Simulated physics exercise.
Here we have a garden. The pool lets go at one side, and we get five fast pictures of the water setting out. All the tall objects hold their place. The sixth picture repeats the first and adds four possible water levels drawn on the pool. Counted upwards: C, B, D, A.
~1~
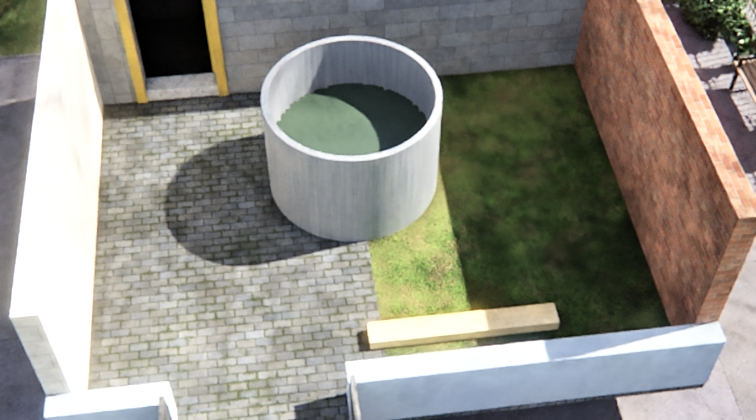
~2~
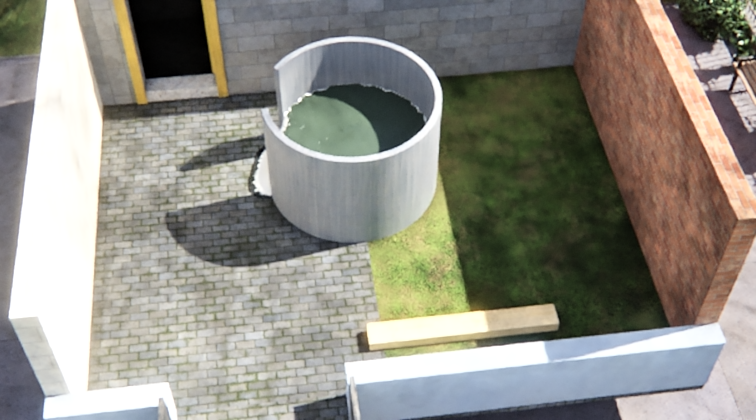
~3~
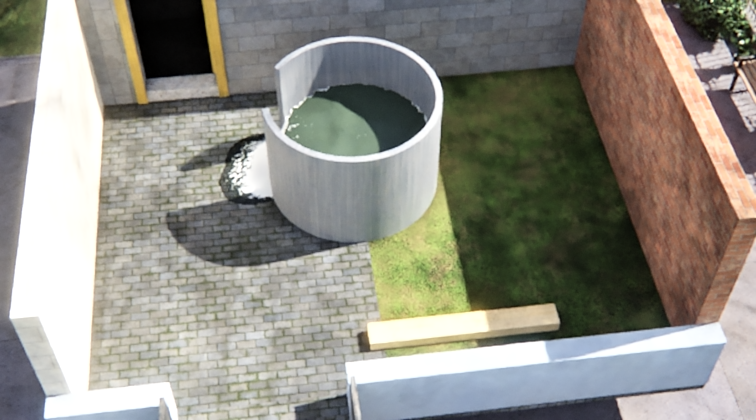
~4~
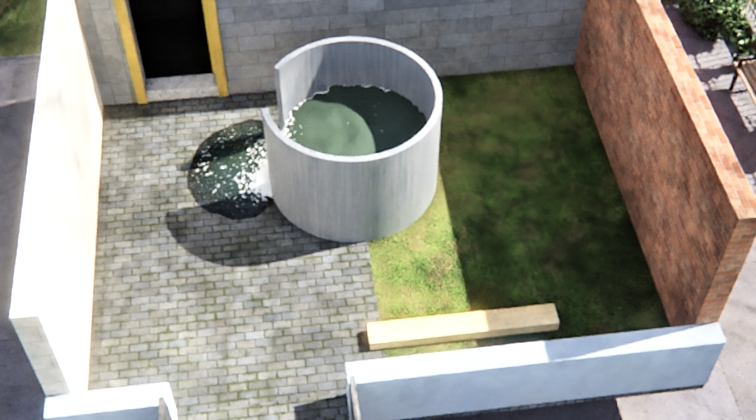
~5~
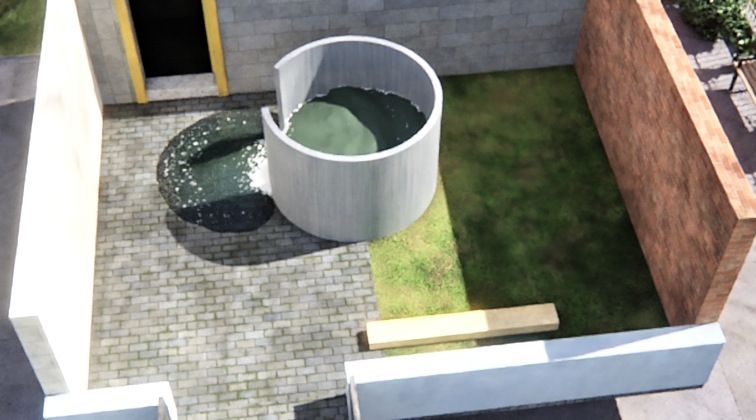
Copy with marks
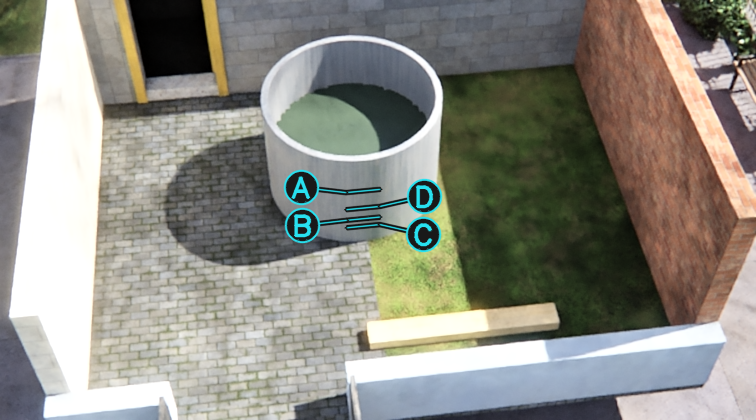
A round gray tank of dark green water opened on its left side in a walled garden, and foamy water poured through the gap, spreading in a widening dark pool across the paving stones.
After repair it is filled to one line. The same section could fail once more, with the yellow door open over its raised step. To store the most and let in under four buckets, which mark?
Choose D.
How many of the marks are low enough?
Three of the four.
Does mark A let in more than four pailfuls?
Yes, that goes wrong.
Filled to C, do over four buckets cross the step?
No, that is safe.
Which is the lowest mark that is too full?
That is mark A.
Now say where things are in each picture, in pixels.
The first picture shows water in the pool at rest, its middle at (353, 138); foot of the yellow doorway at (184, 98); open gate at (257, 369).
In the second picture, 1 % of the ground under water, visible out to (264, 192).
In the third picture, 2 % of the ground under water, visible out to (234, 195).
In the fourth picture, 5 % of the ground under water, visible out to (197, 187).
In the fifth picture, 9 % of the ground under water, visible out to (166, 156).
In cyan, A at (363, 191); B at (363, 218); C at (363, 226); D at (363, 208); from the bottom up C, B, D, A.
With A, about 9 bucketfuls get in.
With B, nothing gets over.
With C, nothing gets over.
With D, a splash gets over, under a bucket.
